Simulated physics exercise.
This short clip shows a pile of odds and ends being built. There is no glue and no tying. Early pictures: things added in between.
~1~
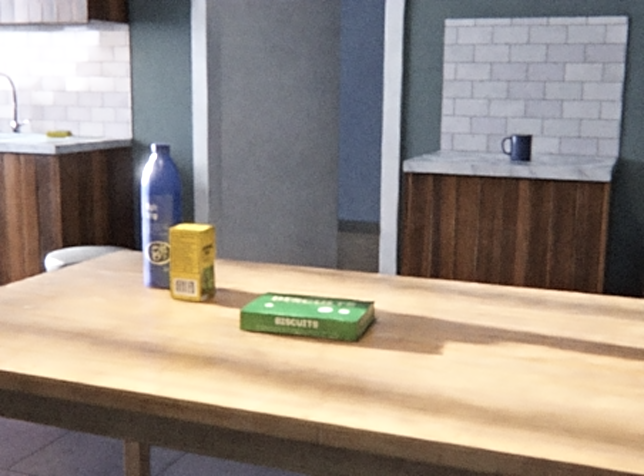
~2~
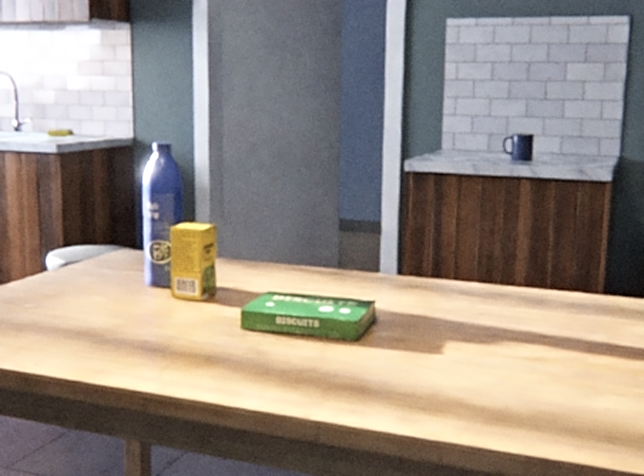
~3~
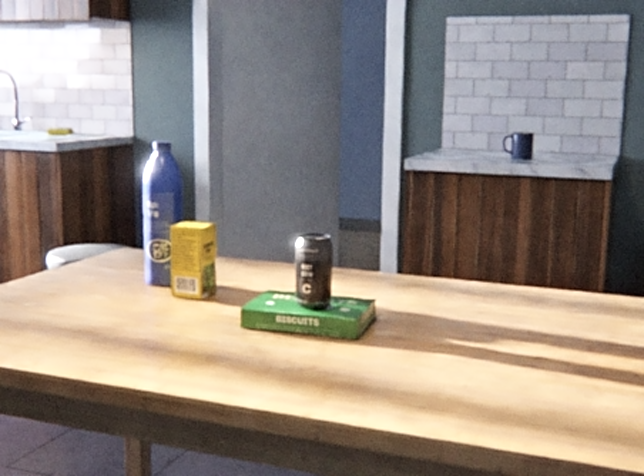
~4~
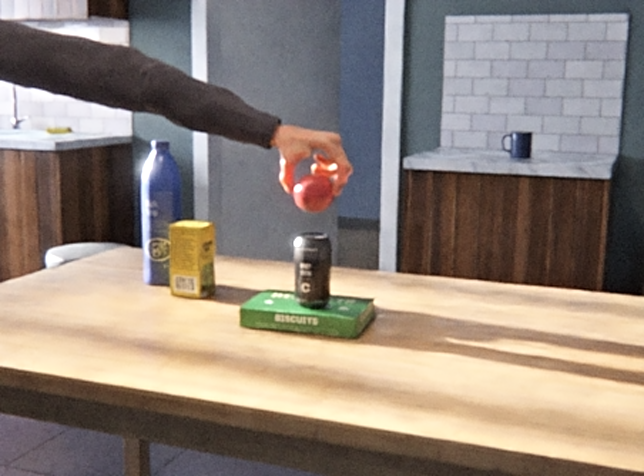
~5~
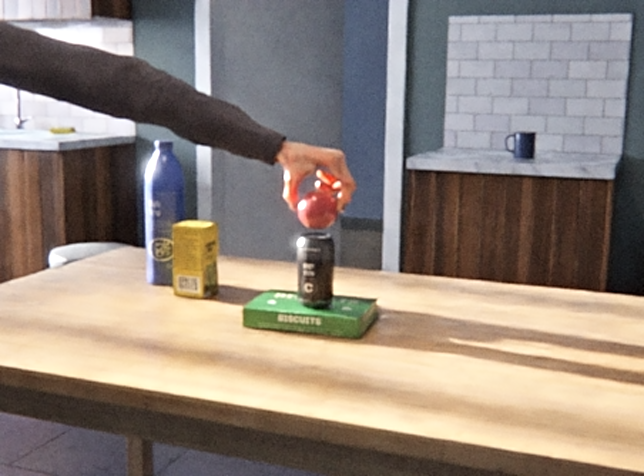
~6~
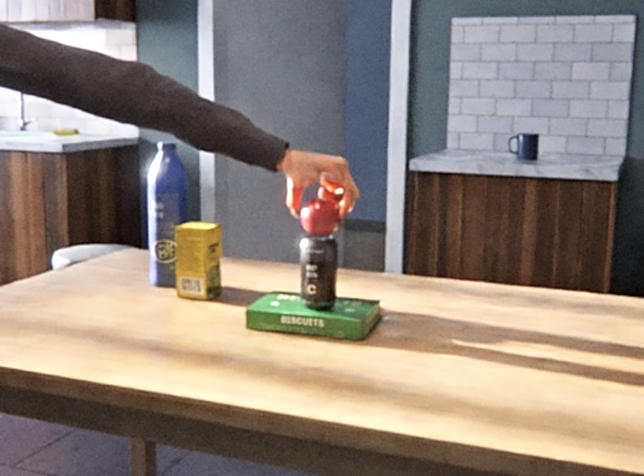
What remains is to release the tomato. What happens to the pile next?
Nothing drops.
Then, 0.20 s on from there, no change.
Then, 0.50 s on from there, red tomato resting near (321, 217).
In the end, all 5 unmoved. At the end, from the last picture's camera, red tomato near (321, 217). The pile holds.
